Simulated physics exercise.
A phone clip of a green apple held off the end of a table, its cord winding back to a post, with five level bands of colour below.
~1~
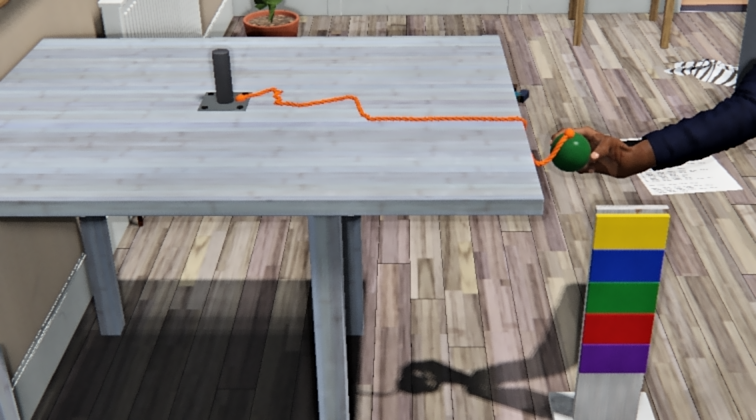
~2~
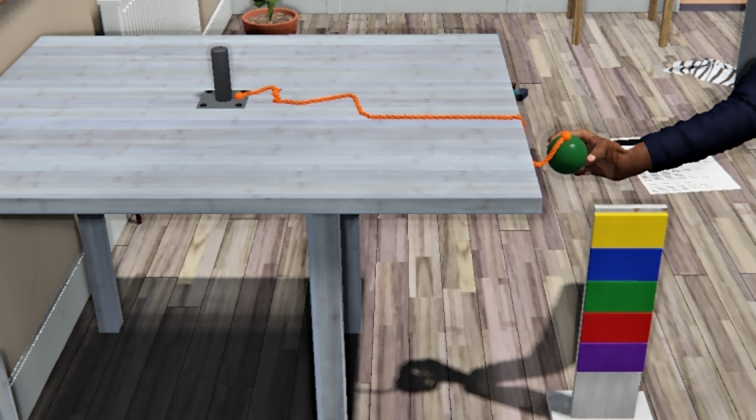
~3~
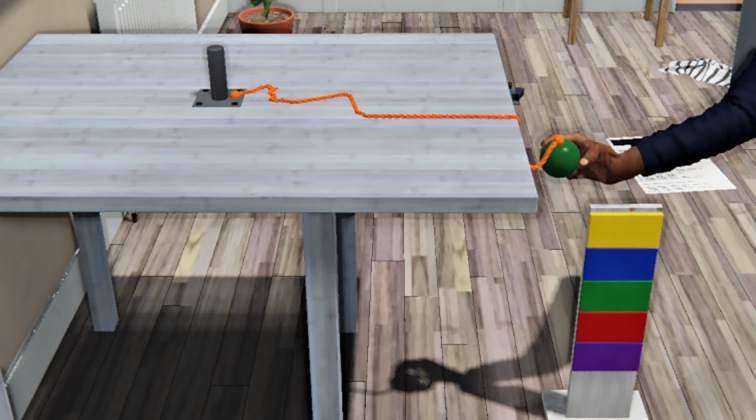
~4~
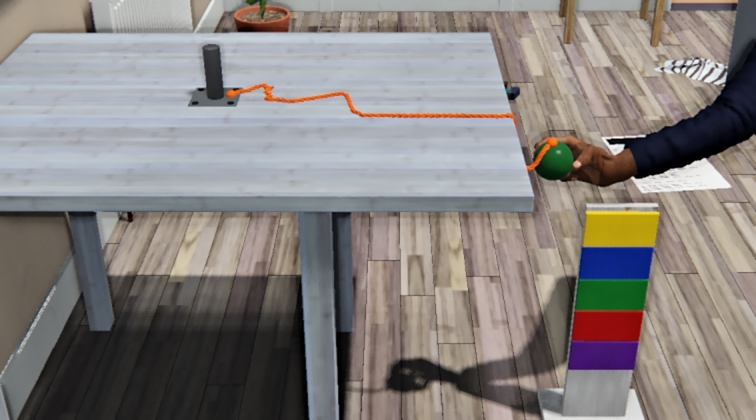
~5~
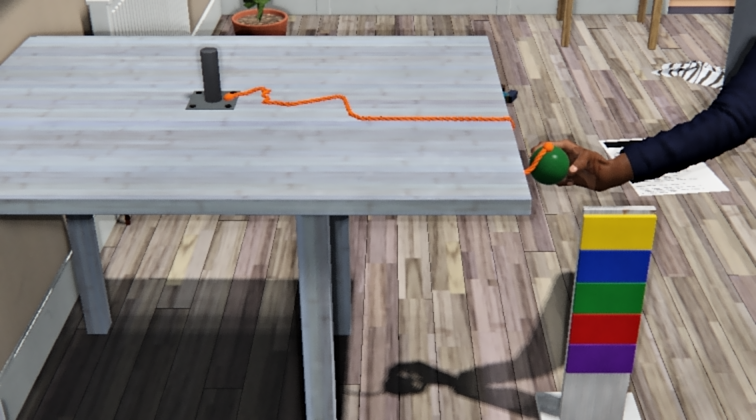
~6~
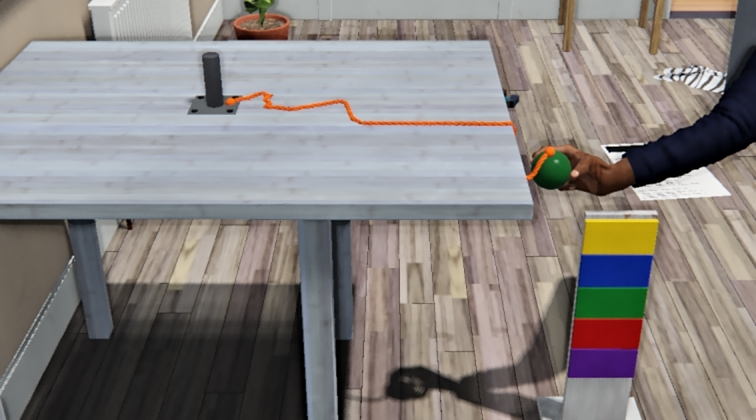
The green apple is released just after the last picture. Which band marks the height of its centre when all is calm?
The cord holds its middle at green.
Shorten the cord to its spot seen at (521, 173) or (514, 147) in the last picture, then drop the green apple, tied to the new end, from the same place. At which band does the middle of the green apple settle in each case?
It would be blue; yellow.
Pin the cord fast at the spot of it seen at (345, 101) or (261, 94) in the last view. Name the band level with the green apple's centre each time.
In that order: Blue; green.
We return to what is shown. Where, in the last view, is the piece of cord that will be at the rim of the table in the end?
At (410, 124), roughly.
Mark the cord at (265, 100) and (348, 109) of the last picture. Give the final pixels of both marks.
About (299, 106), and the other about (420, 110).
Early on, apple near (480, 293); level with green.
Midway, apple near (504, 303); level with green.
Finally, apple near (497, 304); level with green. At green.
